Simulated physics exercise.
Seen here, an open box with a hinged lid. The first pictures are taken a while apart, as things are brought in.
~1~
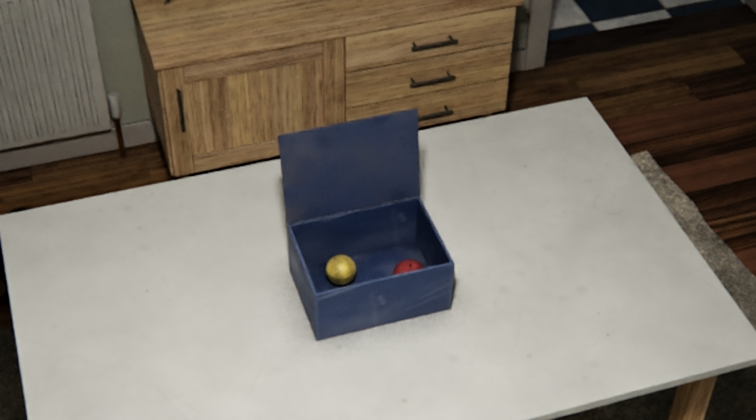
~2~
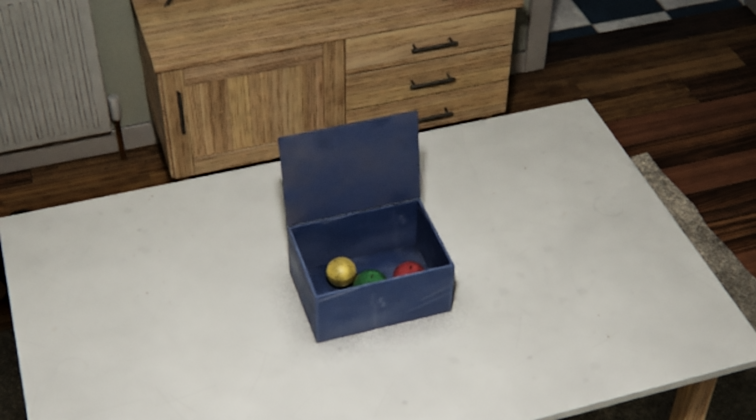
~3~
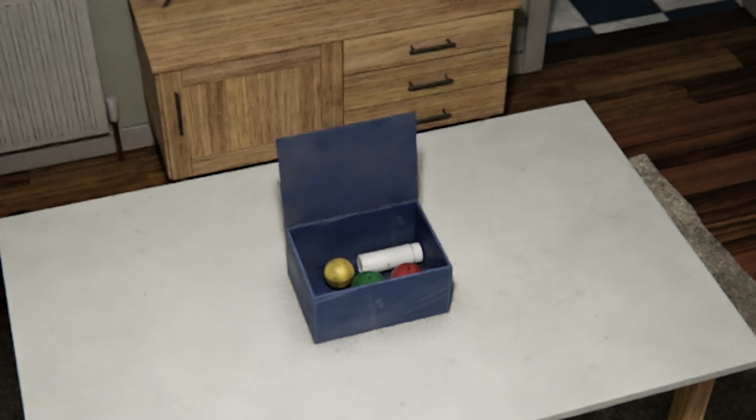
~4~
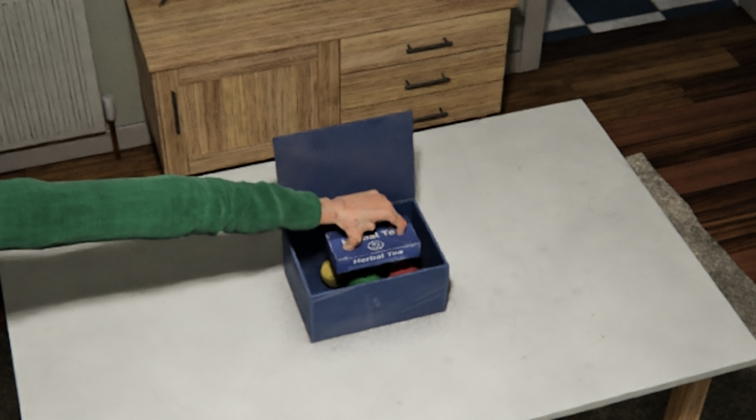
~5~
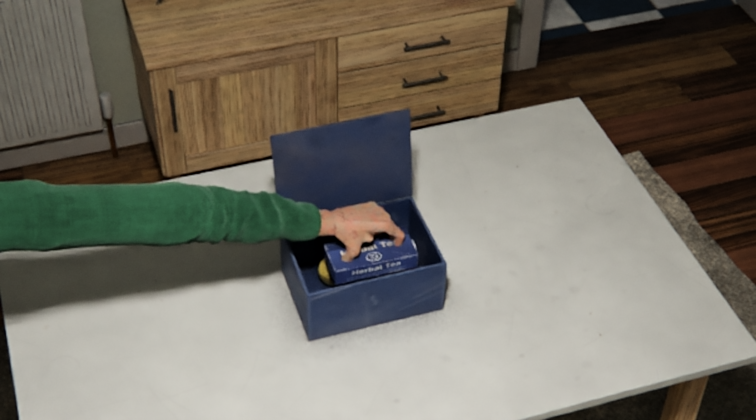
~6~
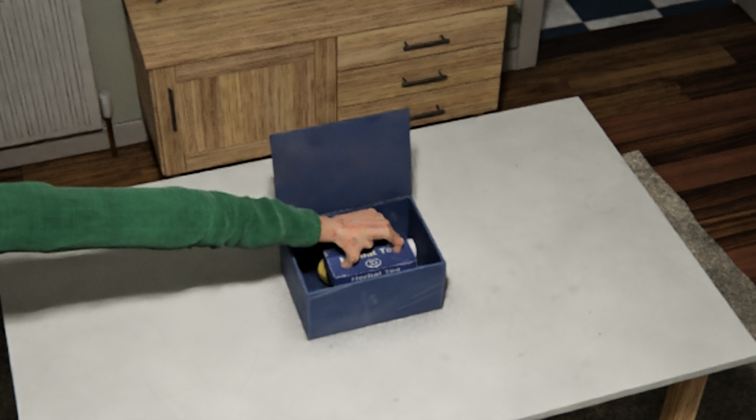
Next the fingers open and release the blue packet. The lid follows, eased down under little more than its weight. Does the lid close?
In the end the lid closes.
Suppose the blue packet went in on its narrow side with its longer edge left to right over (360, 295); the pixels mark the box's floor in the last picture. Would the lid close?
Then it shuts flat.
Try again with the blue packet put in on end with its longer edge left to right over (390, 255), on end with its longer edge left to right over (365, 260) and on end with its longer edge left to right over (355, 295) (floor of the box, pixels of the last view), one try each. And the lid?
First, it will not close; second, it is held up; third, it sits on the rim.
Then, 0.60 s later than the last frame, blue packet tilted by 15° near (367, 246); green apple moved a little; red apple moved a little.
Then, 1.30 s later than the last frame, lid 83° above the rim; blue packet tilted by 23° near (369, 238); green apple moved about its own width; red apple moved a little.
Then, 1.70 s later than the last frame, lid 46° above the rim; blue packet tilted by 23° near (369, 238); green apple moved about its own width; red apple moved a little.
Then, 1.90 s later than the last frame, lid 16° above the rim; blue packet tilted by 23° near (369, 238); green apple moved about its own width; red apple moved a little.
When it is over, lid shut; moved from the start, blue packet and green apple; the other 3 as before. End places, in pixels of the last picture, blue packet near (369, 238).
